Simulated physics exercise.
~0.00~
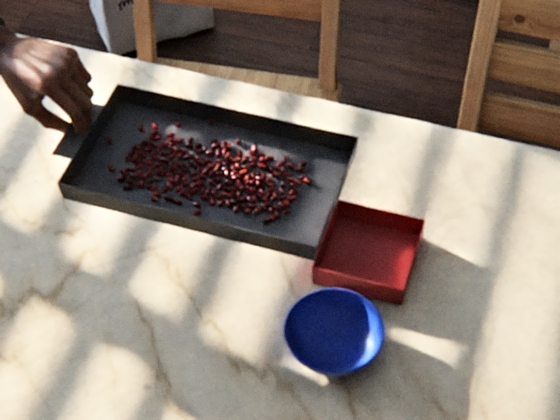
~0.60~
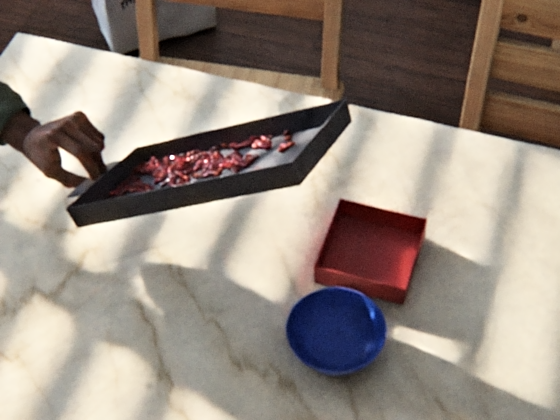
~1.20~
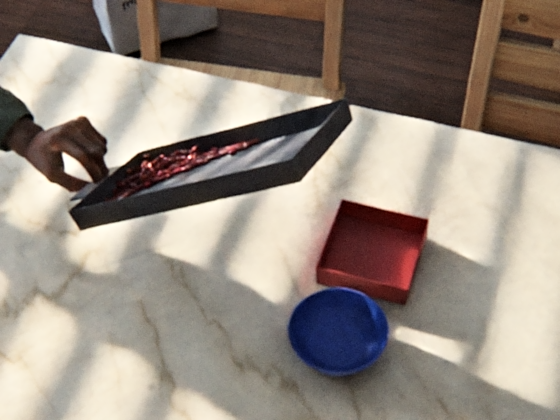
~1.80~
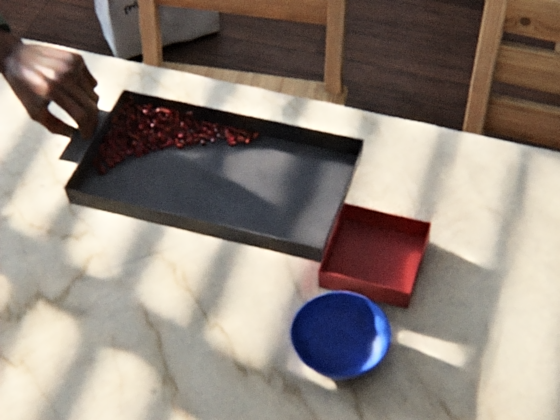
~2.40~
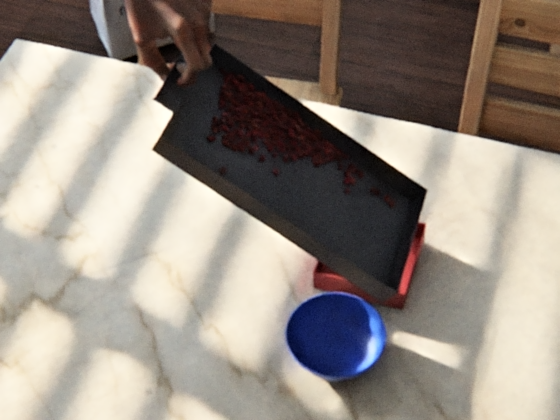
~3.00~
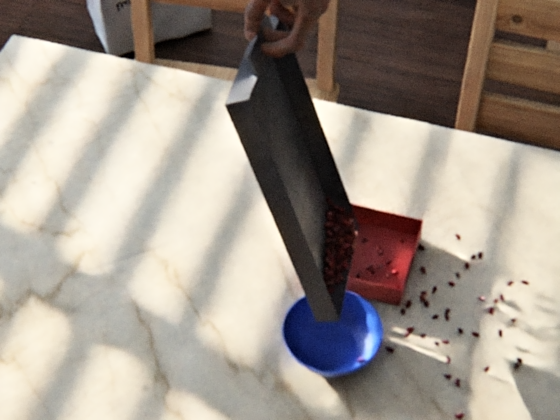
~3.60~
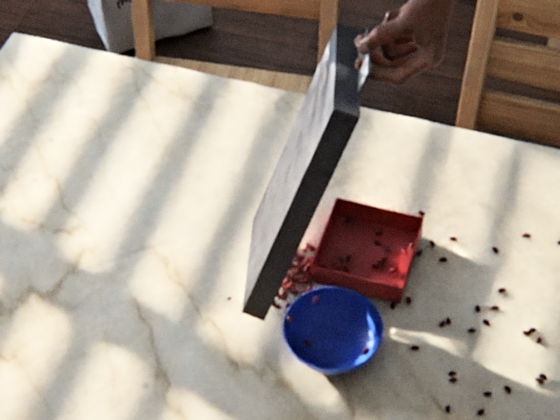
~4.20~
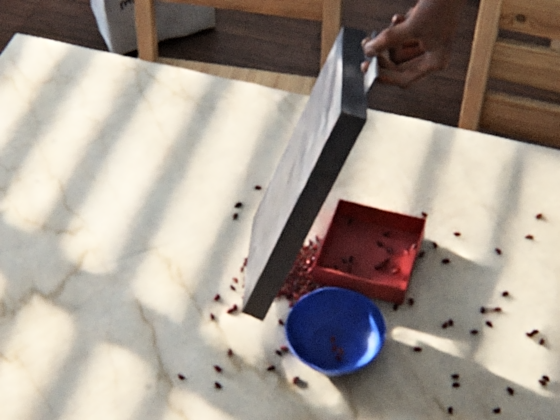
On a sunlit marble table, a hand tilting, levelling, then steeply tipping a dark tray, scattering red beans mostly around two containers.
